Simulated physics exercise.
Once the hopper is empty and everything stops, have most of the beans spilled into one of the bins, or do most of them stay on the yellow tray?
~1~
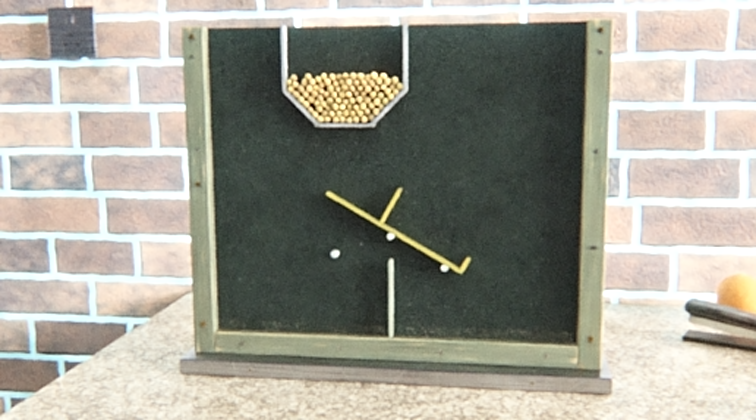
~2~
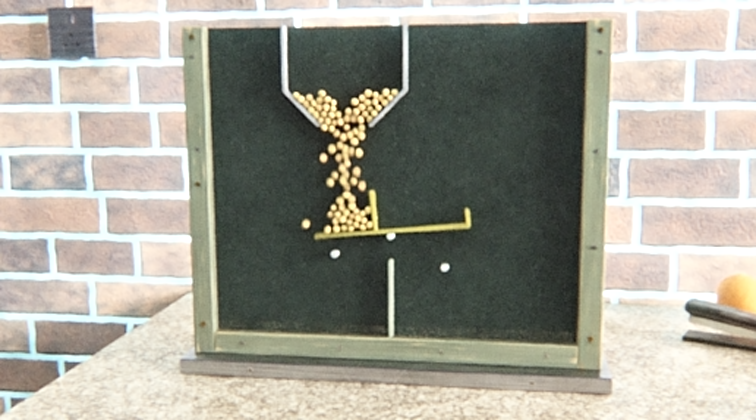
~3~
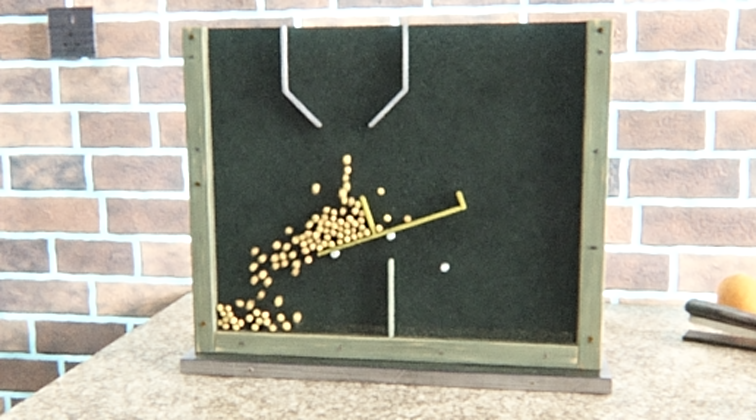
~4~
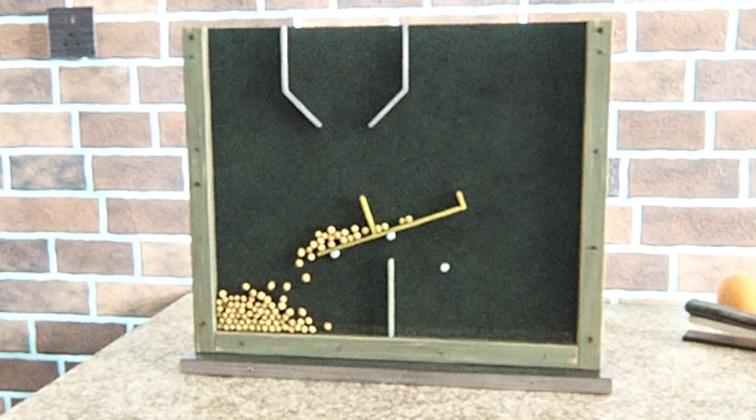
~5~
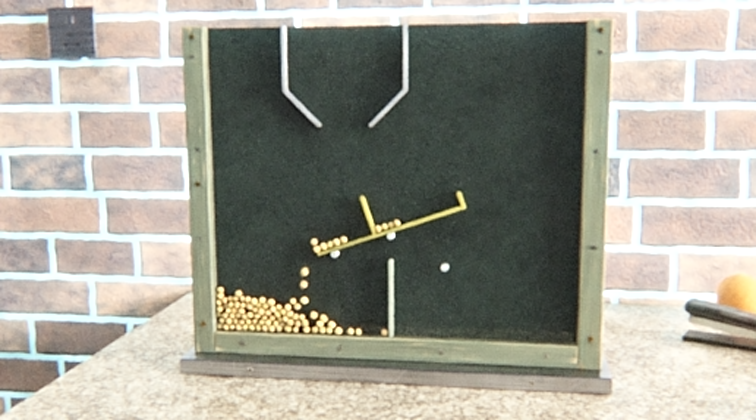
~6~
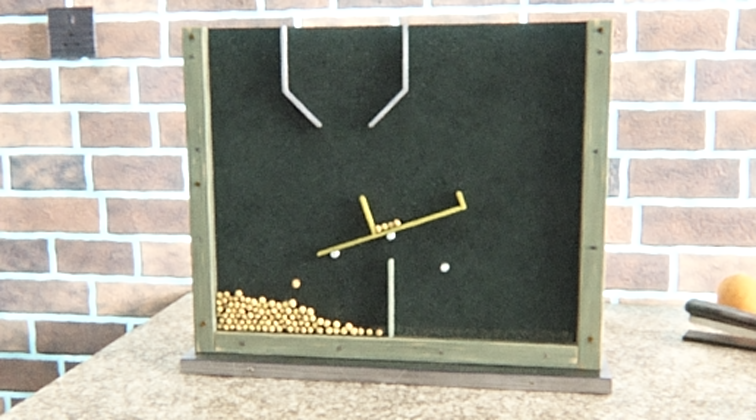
Most of the beans spill into the left bin. Only a few stay on the tray, and the right bin gets hardly any.
